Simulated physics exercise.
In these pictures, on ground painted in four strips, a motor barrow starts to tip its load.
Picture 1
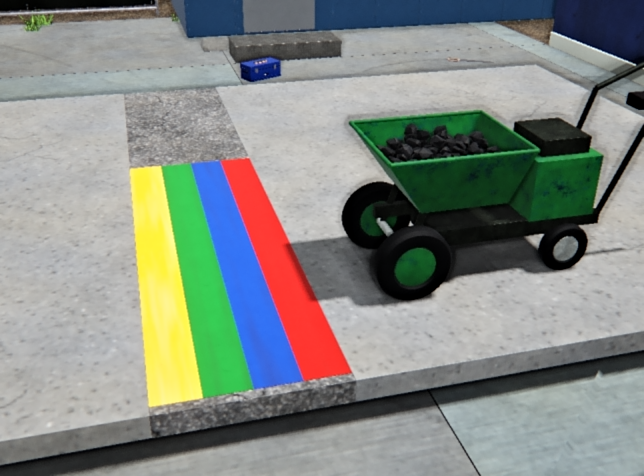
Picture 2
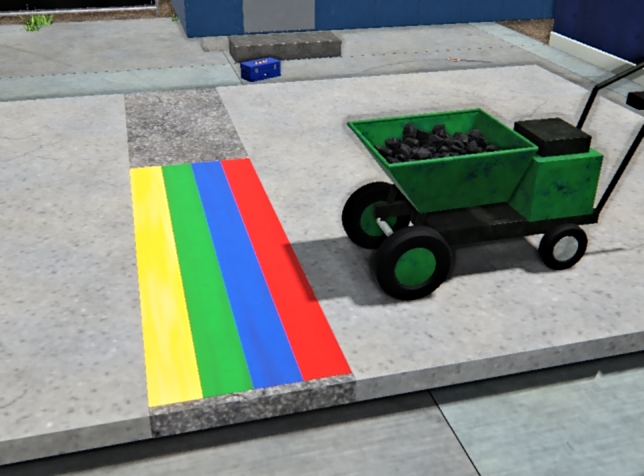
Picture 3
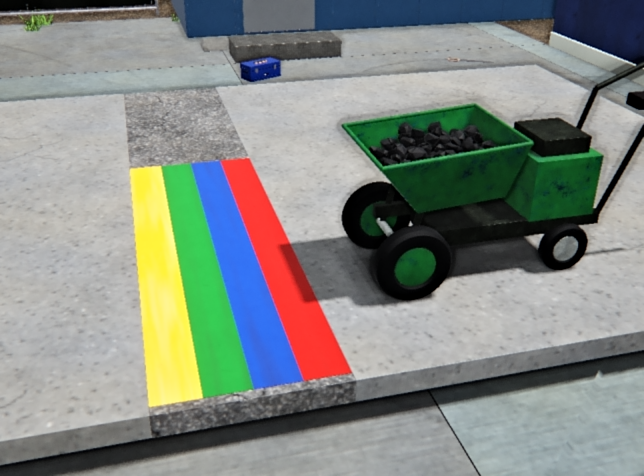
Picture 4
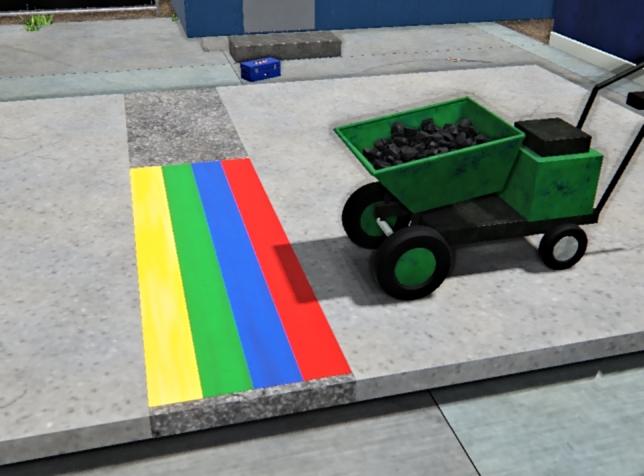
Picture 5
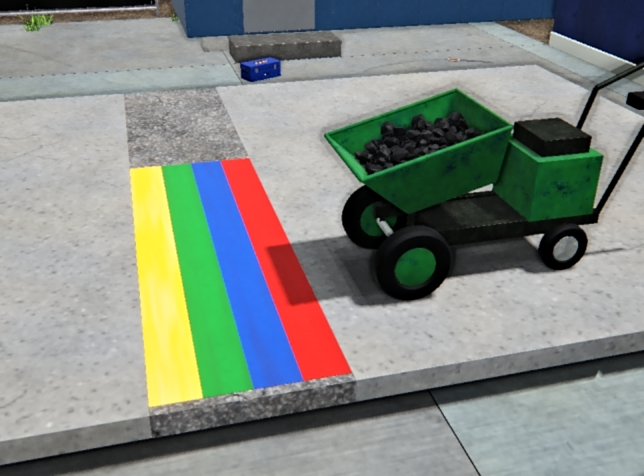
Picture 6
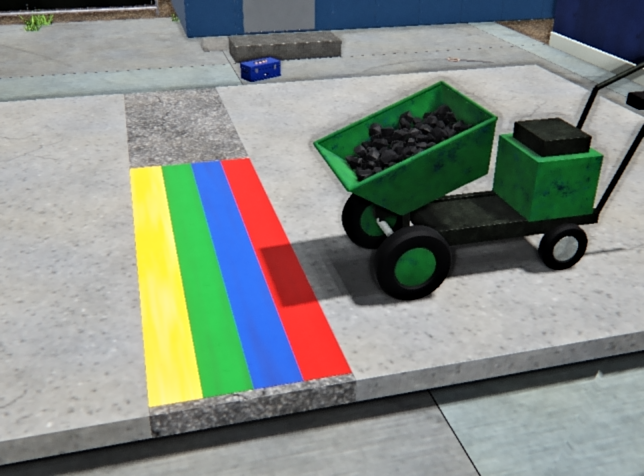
The green skip of a small motor barrow, loaded with dark lumps of coal, starts level and tilts gradually forward to the left, its lip lowering toward ground painted in yellow, green, blue and red strips while the wheels stay still.
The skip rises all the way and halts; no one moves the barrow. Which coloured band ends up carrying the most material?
The blue band.
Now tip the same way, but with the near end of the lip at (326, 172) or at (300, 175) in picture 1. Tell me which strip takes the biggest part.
Try one: Green; try two: The yellow strip.
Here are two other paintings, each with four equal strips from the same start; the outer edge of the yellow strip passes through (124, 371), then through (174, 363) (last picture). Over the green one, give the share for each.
About 20 %, then 20 %.
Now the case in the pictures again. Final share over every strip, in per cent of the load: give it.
Approximate shares - red strip 20, blue strip 35, green strip 20, yellow strip 5.
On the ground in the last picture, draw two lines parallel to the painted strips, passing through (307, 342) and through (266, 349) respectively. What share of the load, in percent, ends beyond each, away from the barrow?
Estimate: 70 % and 40 %, respectively.
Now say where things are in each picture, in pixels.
Lip of the skip (390, 166), level; top of the load (430, 150), lumps of coal; red strip (311, 337); blue strip (266, 344); green strip (219, 352); yellow strip (170, 359), in the first picture.
Lip of the skip (388, 167), tipped barely; top of the load (428, 149), in the second picture.
Lip of the skip (382, 169), tipped barely; top of the load (439, 151), in the third picture.
Lip of the skip (373, 174), tipped a little; top of the load (452, 148), in the fourth picture.
Lip of the skip (362, 181), tipped clearly; top of the load (443, 143), in the fifth picture.
Lip of the skip (349, 190), tipped clearly; top of the load (440, 128); red strip (311, 337); blue strip (266, 344); green strip (219, 352); yellow strip (170, 359), in the sixth picture.
Just after the last frame, skip tipped steeply; every one in the skip.
A moment on, skip tipped right over; roughly two thirds in the skip; about a tenth over the red strip; roughly a quarter over the blue strip; just a few over the green strip; just a few over the yellow strip.
Further on, skip tipped right over; roughly a quarter in the skip; roughly a quarter over the red strip; roughly a third over the blue strip; roughly a quarter over the green strip; about a tenth over the yellow strip; just a few off the paint.
When it is over, skip tipped right over; roughly a quarter in the skip; roughly a quarter over the red strip; roughly a third over the blue strip; roughly a quarter over the green strip; about a tenth over the yellow strip; just a few off the paint.
